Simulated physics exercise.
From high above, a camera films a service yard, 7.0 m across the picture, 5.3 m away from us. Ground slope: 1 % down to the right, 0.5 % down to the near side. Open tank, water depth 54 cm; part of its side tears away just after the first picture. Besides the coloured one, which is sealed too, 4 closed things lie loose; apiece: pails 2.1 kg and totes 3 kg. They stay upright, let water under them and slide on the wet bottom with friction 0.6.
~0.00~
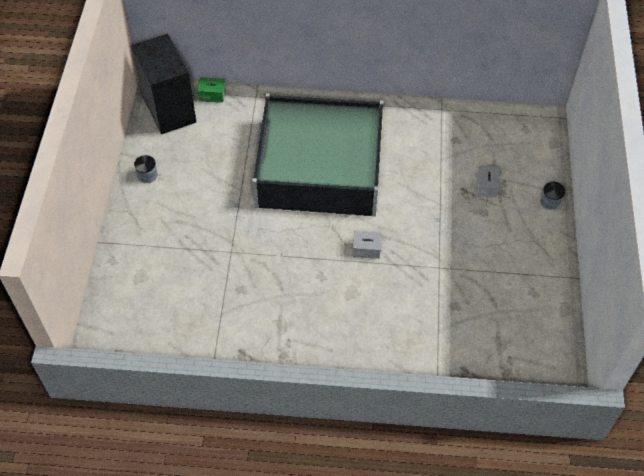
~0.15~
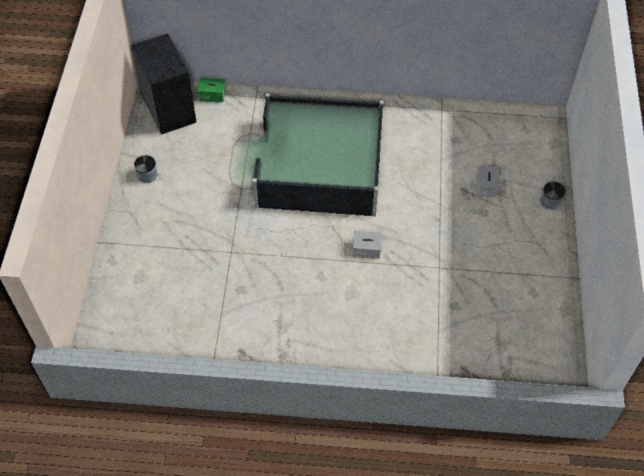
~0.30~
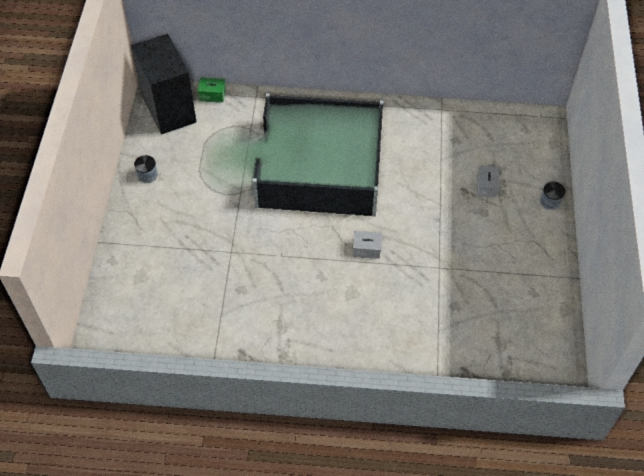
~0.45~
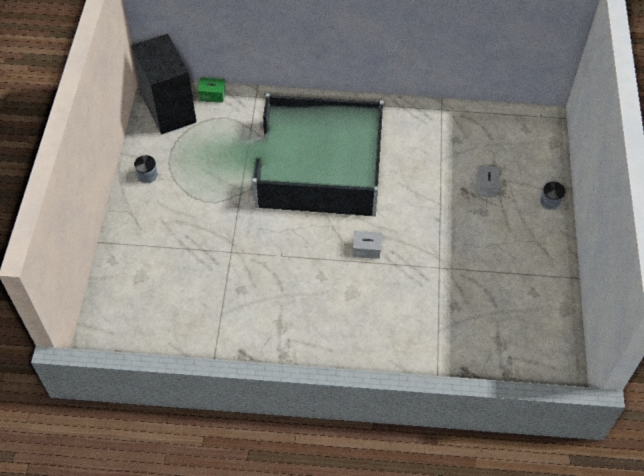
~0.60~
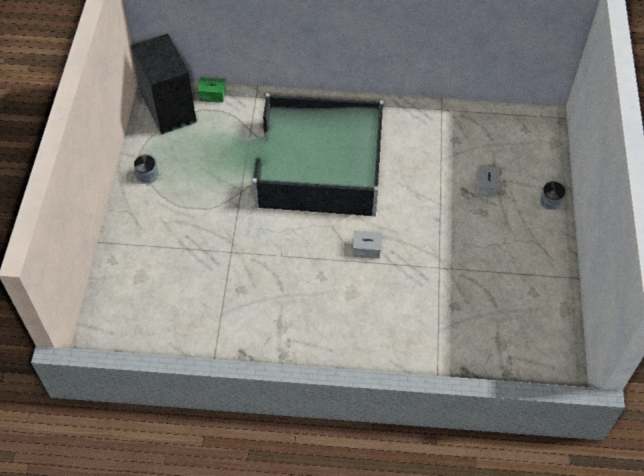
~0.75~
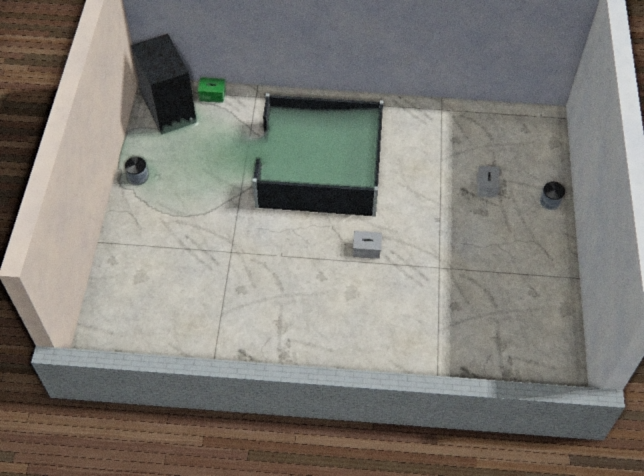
In the video, the left side of a dark tank of greenish water opens, and water spreads leftward across the pale floor, reaching the dark block and a small gray pail, which shifts slightly left while the green box stays still.
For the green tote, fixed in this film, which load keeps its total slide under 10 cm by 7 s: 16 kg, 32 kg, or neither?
Only the heavier option works.
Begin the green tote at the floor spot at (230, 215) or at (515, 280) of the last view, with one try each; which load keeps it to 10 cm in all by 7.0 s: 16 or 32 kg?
First spot: Light mass works; second spot: Light mass works.
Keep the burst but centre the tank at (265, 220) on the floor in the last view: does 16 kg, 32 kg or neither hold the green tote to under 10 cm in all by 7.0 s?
Well, then the lighter one is plenty.
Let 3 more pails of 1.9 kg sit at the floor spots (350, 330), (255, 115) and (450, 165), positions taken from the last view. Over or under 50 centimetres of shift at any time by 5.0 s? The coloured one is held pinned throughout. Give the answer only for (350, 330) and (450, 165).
One after the other: Does not reach it, then does not reach it.
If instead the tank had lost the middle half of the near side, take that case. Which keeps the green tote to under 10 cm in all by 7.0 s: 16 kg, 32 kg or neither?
Then even the small mass works.
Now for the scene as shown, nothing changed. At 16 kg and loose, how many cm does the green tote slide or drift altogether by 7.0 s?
Roughly 80 cm.
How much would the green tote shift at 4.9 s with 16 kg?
Around 80 centimetres out of place.
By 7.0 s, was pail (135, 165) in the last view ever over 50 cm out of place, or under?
Here the answer is beyond.
After 1.4 s the green tote would be 2 cm from its start with 16 kg and 0 cm from its start with 32 kg; 6 cm of water round it then.
After 3.1 s the green tote would be 55 cm from its start with 16 kg and 0 cm from its start with 32 kg; 11 cm of water round it then.
After 4.9 s the green tote would be 71 cm from its start with 16 kg and 0 cm from its start with 32 kg; 9 cm of water round it then.
After 7.0 s the green tote would be 71 cm from its start with 16 kg and 0 cm from its start with 32 kg; 7 cm of water round it then.
